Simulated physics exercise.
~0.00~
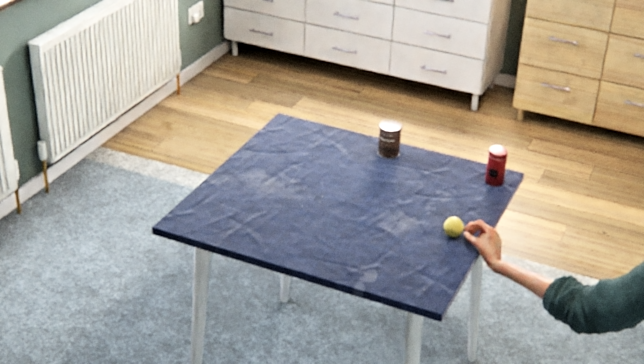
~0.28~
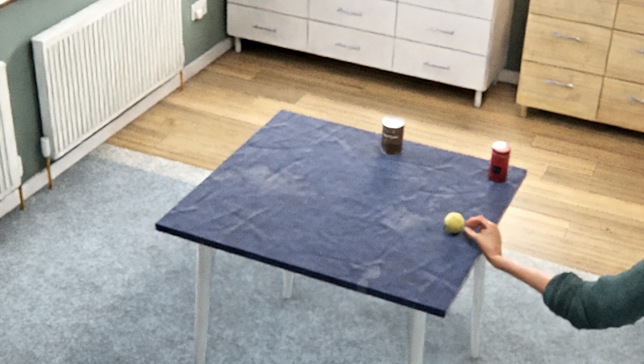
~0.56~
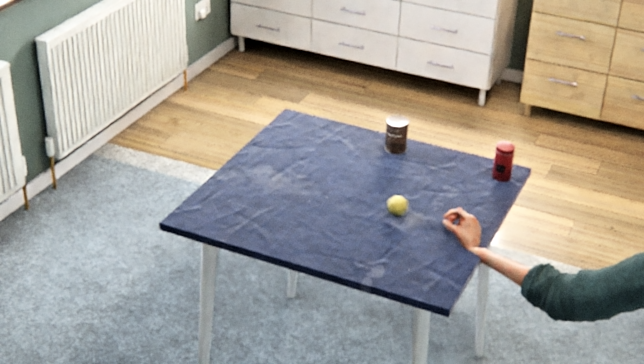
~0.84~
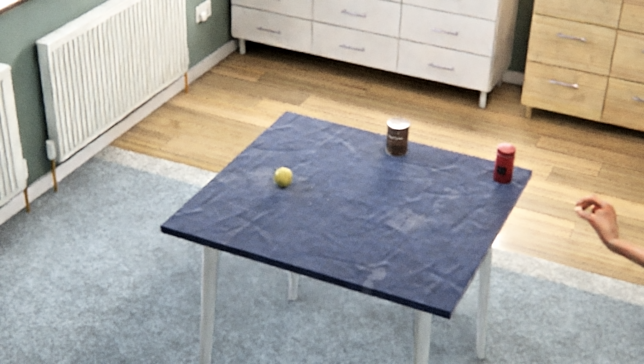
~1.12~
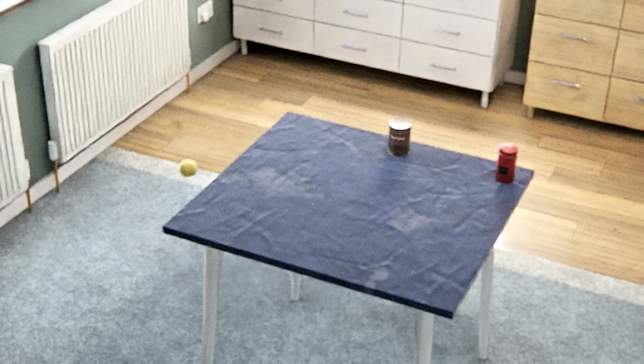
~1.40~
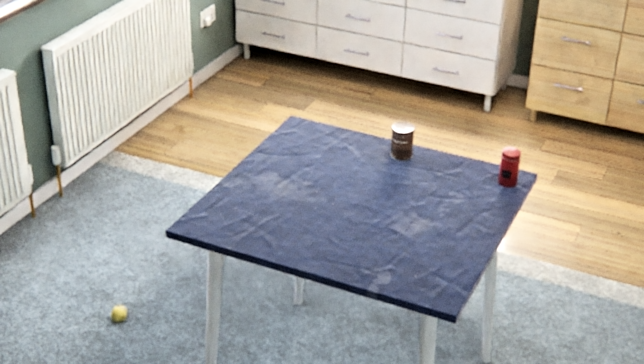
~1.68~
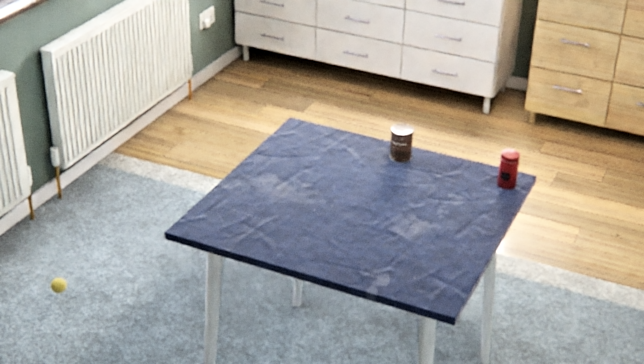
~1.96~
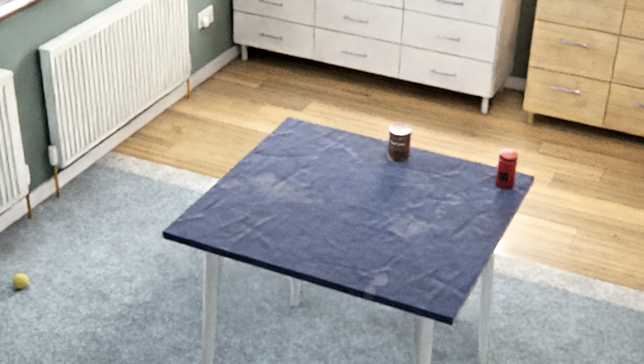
A yellow lemon sits near the right edge of a table covered in a wrinkled dark blue cloth, with a hand's fingertips against it. The hand shoves it to the left, lets go and draws back out of view. The lemon rolls across the cloth, passing in front of a brown tin and a red jar that both stay put. It goes over the left edge and drops to the pale blue carpet. Still moving, it travels farther left across the floor, ending near the left side of the view, off the table.
